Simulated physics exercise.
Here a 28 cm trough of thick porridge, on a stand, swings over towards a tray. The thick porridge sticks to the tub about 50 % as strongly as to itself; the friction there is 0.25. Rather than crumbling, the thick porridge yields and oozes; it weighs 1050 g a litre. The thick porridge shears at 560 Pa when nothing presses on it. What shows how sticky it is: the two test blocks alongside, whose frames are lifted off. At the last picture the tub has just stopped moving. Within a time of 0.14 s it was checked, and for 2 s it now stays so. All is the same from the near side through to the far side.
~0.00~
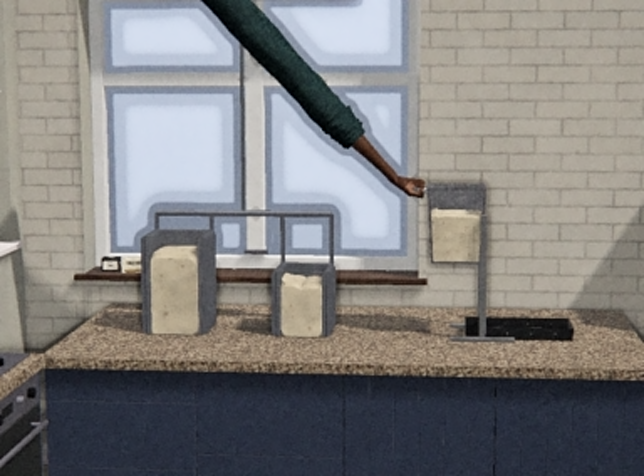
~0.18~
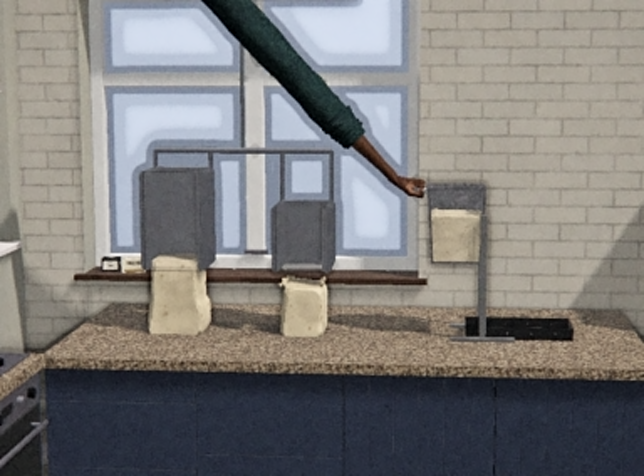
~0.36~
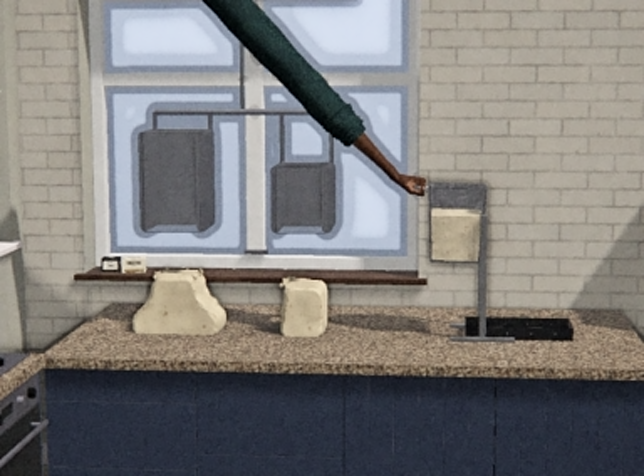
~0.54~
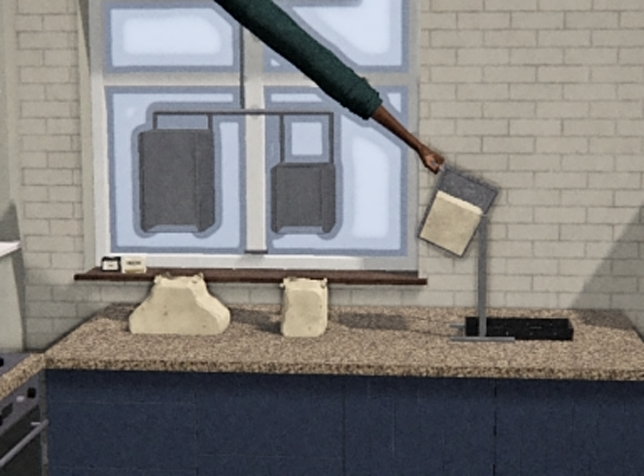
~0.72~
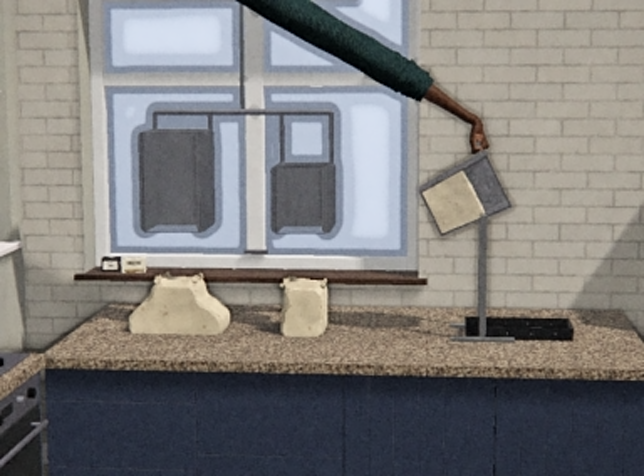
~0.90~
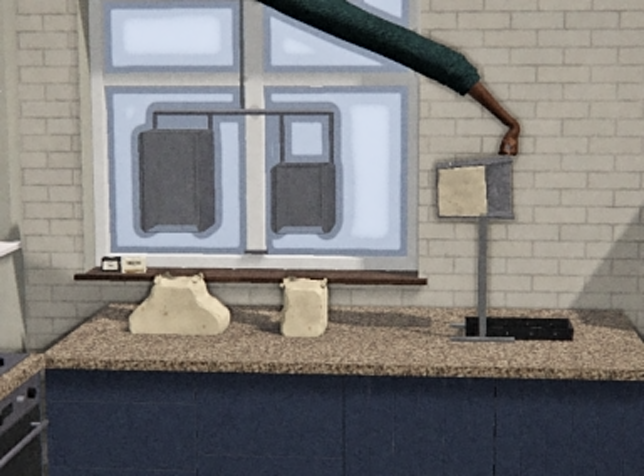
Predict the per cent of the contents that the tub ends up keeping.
The tub ends up keeping roughly 100 %.
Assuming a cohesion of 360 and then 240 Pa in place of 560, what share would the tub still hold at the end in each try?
100 in a hundred, followed by 75 in a hundred.
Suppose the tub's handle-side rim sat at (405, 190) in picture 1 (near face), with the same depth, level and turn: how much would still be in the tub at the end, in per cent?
That would leave about 75 % in the tub.
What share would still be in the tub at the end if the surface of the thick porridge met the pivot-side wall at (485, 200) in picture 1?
Result: Approx. 100 % remaining in tub.
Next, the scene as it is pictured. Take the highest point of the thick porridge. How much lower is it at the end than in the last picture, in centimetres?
Roughly 0 cm.
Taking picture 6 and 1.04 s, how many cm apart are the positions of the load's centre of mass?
Looks like around 0 cm to me.
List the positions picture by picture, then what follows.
The first frame shows handle-side rim at (430, 188), tilt 0 degrees; top of the thick porridge at (432, 216); blocks stand 32 cm, 21 cm (left to right).
The second frame shows handle-side rim at (430, 188), tilt 0 degrees; top of the thick porridge at (432, 216); blocks stand 29 cm, 20 cm (left to right).
The third frame shows handle-side rim at (431, 187), tilt 2 degrees; top of the thick porridge at (433, 215); blocks stand 22 cm, 20 cm (left to right).
The fourth frame shows handle-side rim at (448, 168), tilt 25 degrees; top of the thick porridge at (437, 196); blocks stand 21 cm, 20 cm (left to right).
The fifth frame shows handle-side rim at (487, 157), tilt 64 degrees; top of the thick porridge at (463, 172); blocks stand 21 cm, 20 cm (left to right).
The sixth frame shows handle-side rim at (512, 163), tilt 87 degrees; top of the thick porridge at (481, 167); blocks stand 21 cm, 20 cm (left to right).
After 1.04 s, the tub is at 87 degrees and holds 100 %.
After 1.21 s, the tub is at 87 degrees and holds 100 %.
After 1.38 s, the tub is at 87 degrees and holds 100 %.
After 1.55 s, the tub is at 87 degrees and holds 100 %.
After 2.90 s, at the end, the tub is at 87 degrees and holds 100 %.
